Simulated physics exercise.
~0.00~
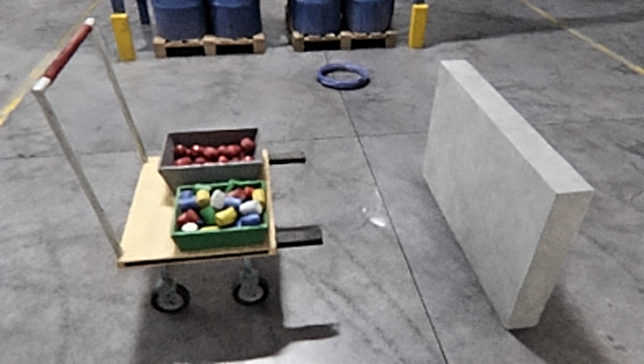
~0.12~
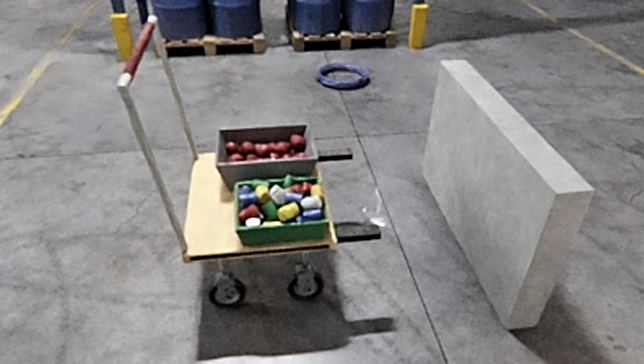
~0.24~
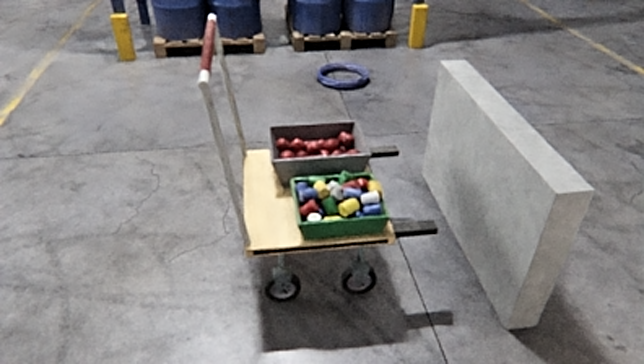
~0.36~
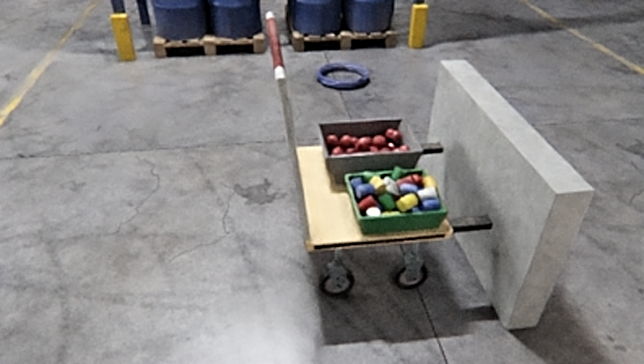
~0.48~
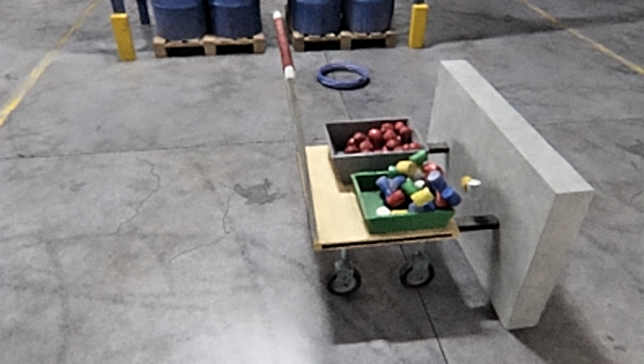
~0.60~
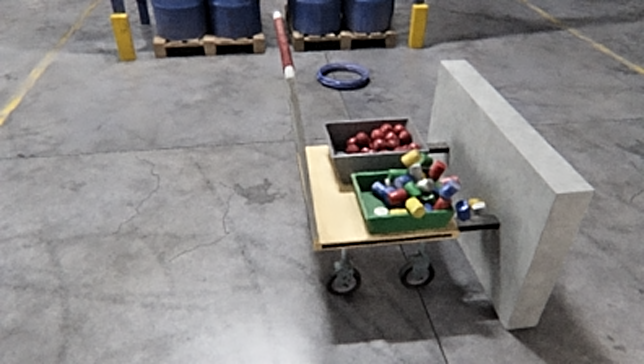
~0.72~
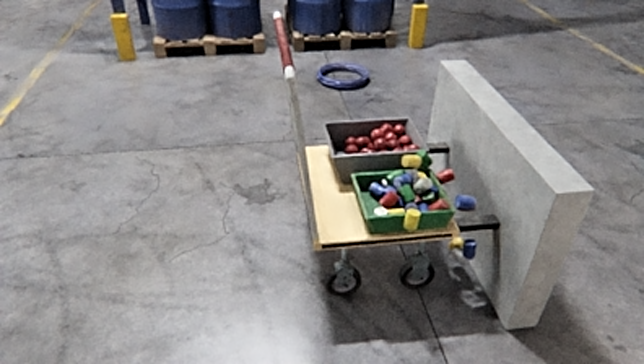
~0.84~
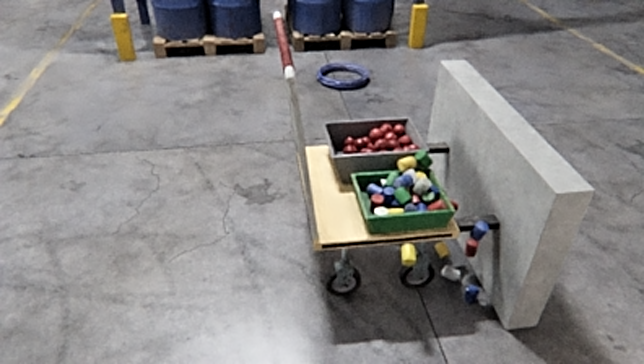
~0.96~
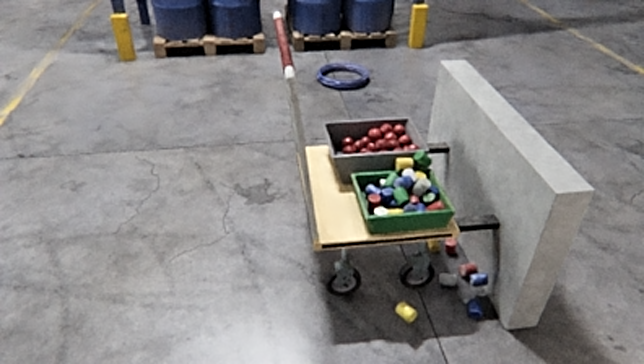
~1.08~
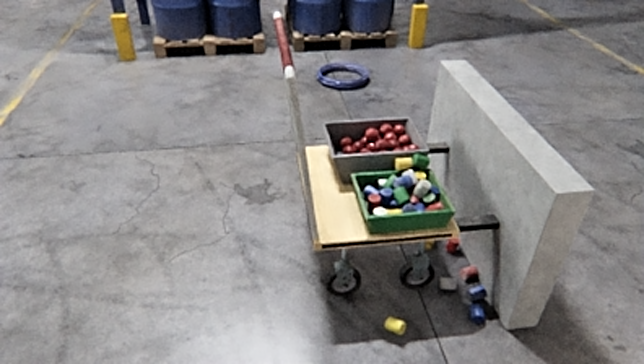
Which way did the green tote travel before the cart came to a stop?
It travelled to the right, riding on the cart toward the wall.
